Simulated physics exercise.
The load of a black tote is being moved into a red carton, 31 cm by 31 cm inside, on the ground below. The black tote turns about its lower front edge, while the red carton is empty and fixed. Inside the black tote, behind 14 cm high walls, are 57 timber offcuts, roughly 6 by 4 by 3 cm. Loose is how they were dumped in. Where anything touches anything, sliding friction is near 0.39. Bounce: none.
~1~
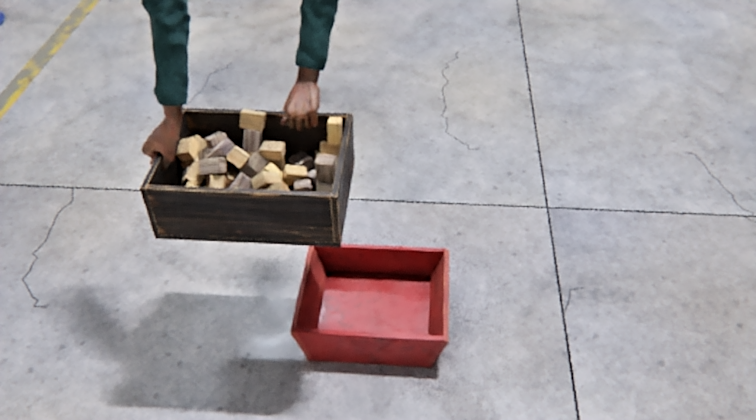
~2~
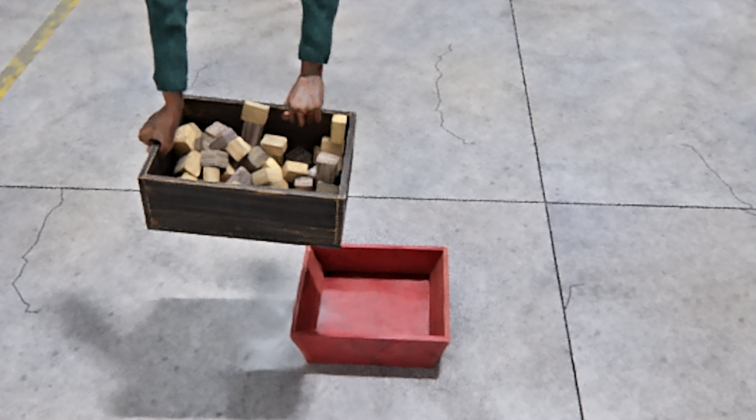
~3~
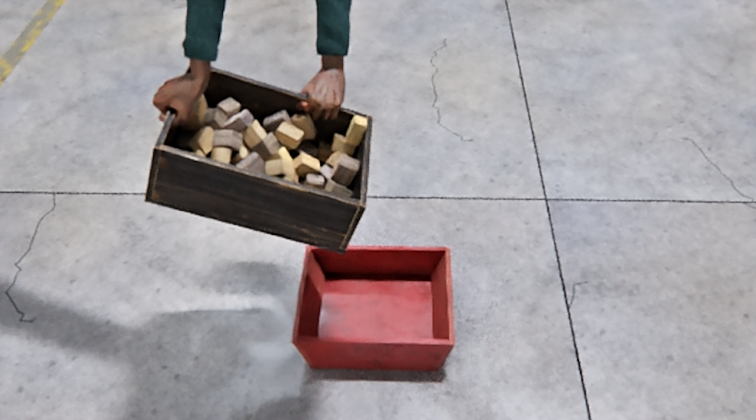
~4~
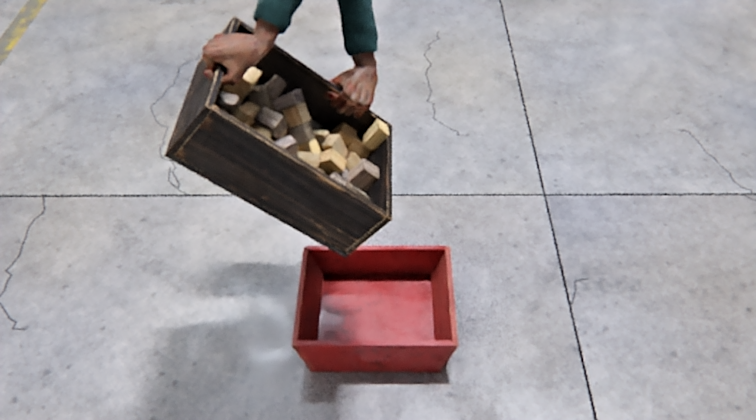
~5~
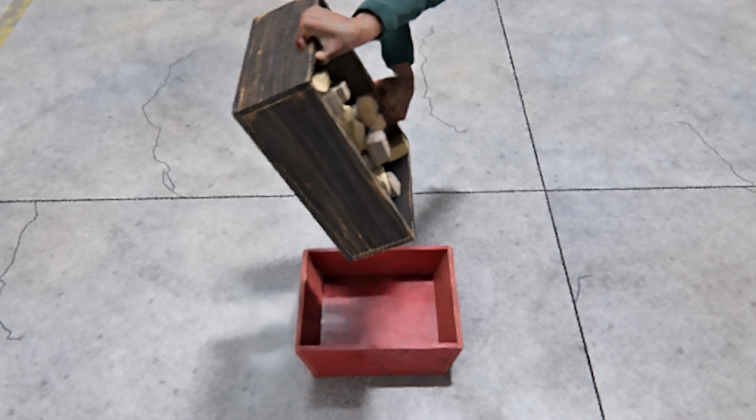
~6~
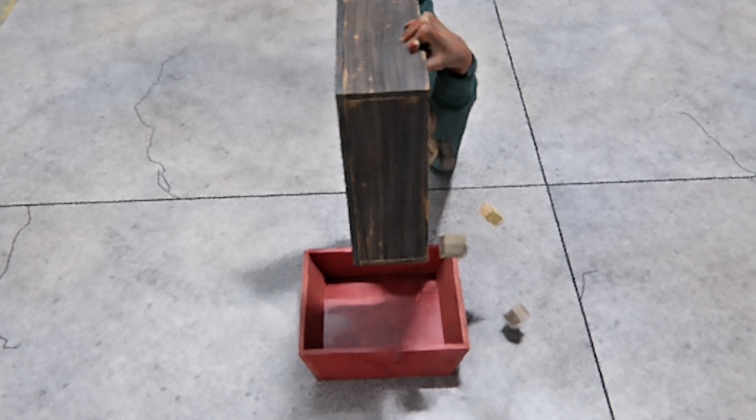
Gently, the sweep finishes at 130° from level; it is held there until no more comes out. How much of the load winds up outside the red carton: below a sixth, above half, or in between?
Most likely the majority is left outside the container.
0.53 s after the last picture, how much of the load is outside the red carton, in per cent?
Roughly 30 percent.
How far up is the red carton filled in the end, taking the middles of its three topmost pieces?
Around 4 centimetres.
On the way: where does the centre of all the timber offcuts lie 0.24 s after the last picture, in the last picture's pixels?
Somewhere around pixel (404, 192) in the last view.
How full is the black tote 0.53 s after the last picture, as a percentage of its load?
I'd say close to 30 in a hundred.
Then, 0.24 s after the last picture, tilt 107°; 44 still in the black tote, 4 outside the red carton and 9 in the air.
Then, 0.53 s after the last picture, tilt 123°; 16 still in the black tote, 2 in the red carton, 17 outside the red carton and 22 in the air.
Then, 0.95 s after the last picture, tilt 130°; 15 in the red carton and 42 outside the red carton.
When it is over (1.48 s after the last picture), 15 in the red carton and 42 outside the red carton. Asked share, 42 of 57, 74 per cent.
